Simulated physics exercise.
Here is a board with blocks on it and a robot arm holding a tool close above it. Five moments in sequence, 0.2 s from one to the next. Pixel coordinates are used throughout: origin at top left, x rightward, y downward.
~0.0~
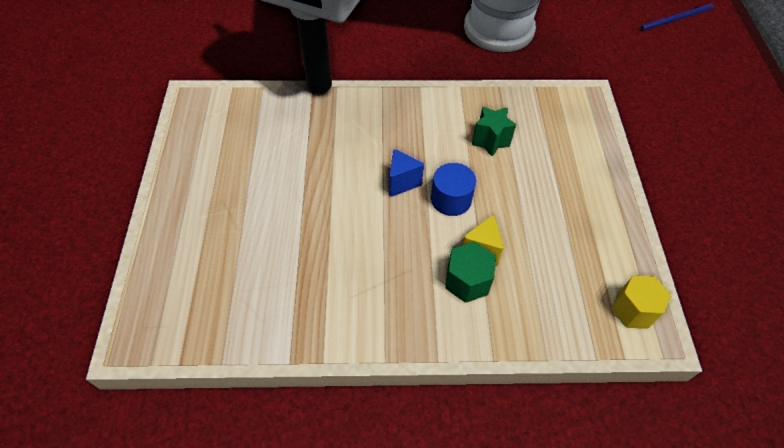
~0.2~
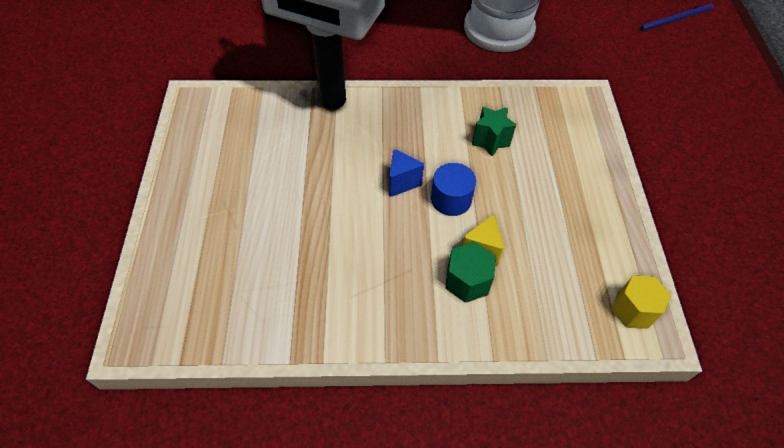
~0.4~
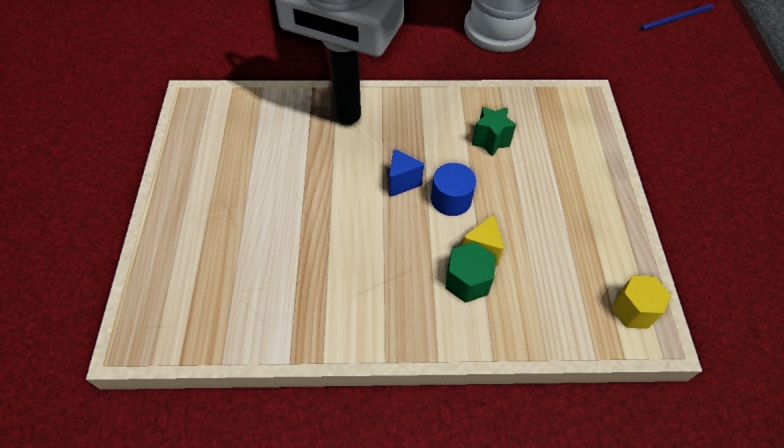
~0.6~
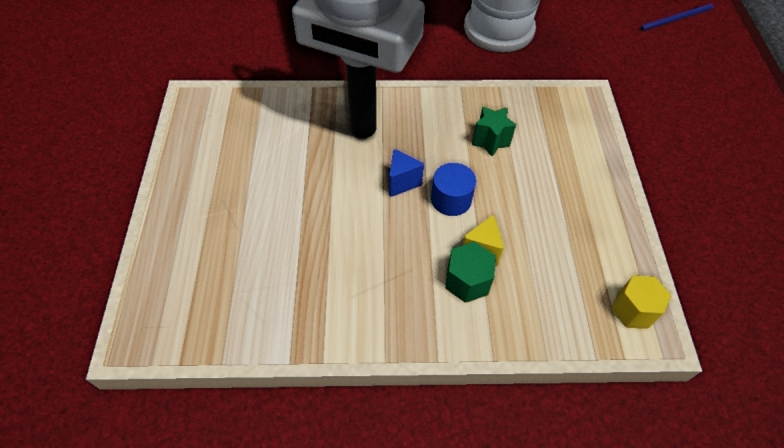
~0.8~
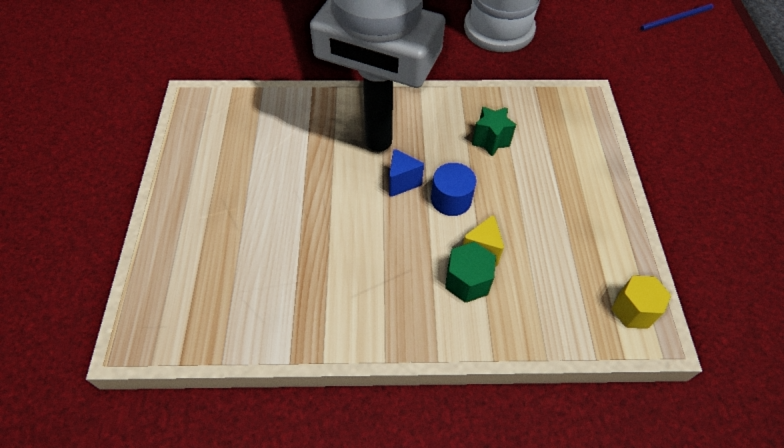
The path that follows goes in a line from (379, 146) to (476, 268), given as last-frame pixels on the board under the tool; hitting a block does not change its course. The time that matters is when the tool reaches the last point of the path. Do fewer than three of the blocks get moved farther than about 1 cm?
I believe not.
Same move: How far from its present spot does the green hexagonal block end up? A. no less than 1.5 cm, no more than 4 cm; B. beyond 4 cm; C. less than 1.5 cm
The answer is A.
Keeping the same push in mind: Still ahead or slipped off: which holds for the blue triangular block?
It slides aside on the way.
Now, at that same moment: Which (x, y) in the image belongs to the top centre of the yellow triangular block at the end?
Roughly at (508, 243).
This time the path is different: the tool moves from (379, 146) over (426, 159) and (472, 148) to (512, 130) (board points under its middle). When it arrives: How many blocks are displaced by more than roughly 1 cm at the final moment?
I'd put the number at one.
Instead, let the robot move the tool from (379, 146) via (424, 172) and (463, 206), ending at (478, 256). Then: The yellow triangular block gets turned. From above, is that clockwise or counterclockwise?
My prediction: CW.
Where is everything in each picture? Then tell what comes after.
Tip of the tool at (320, 85), middles of tops, blue triangular block at (403, 163), blue cylinder at (455, 179), green hexagonal block at (473, 263), yellow triangular block at (487, 233), in the first frame.
Tool at (334, 100), nothing pushed, in the second frame.
Tool at (348, 115), nothing pushed, in the third frame.
Tool at (364, 128), nothing pushed, in the fourth frame.
Tool at (379, 141), blue triangular block at (403, 163), blue cylinder at (455, 179), green hexagonal block at (473, 263), yellow triangular block at (487, 233), in the fifth frame.
What follows on the original path. One third of the way, tool at (408, 179); blue triangular block at (417, 190), turned 20° clockwise.
Two thirds of the way, tool at (441, 220); blue triangular block at (424, 221); blue cylinder at (470, 185).
At the end, tool at (477, 265); blue triangular block at (424, 224), turned 135° clockwise; blue cylinder at (470, 185); green hexagonal block at (481, 285), turned 35° clockwise; yellow triangular block at (508, 243), turned 60° anticlockwise.
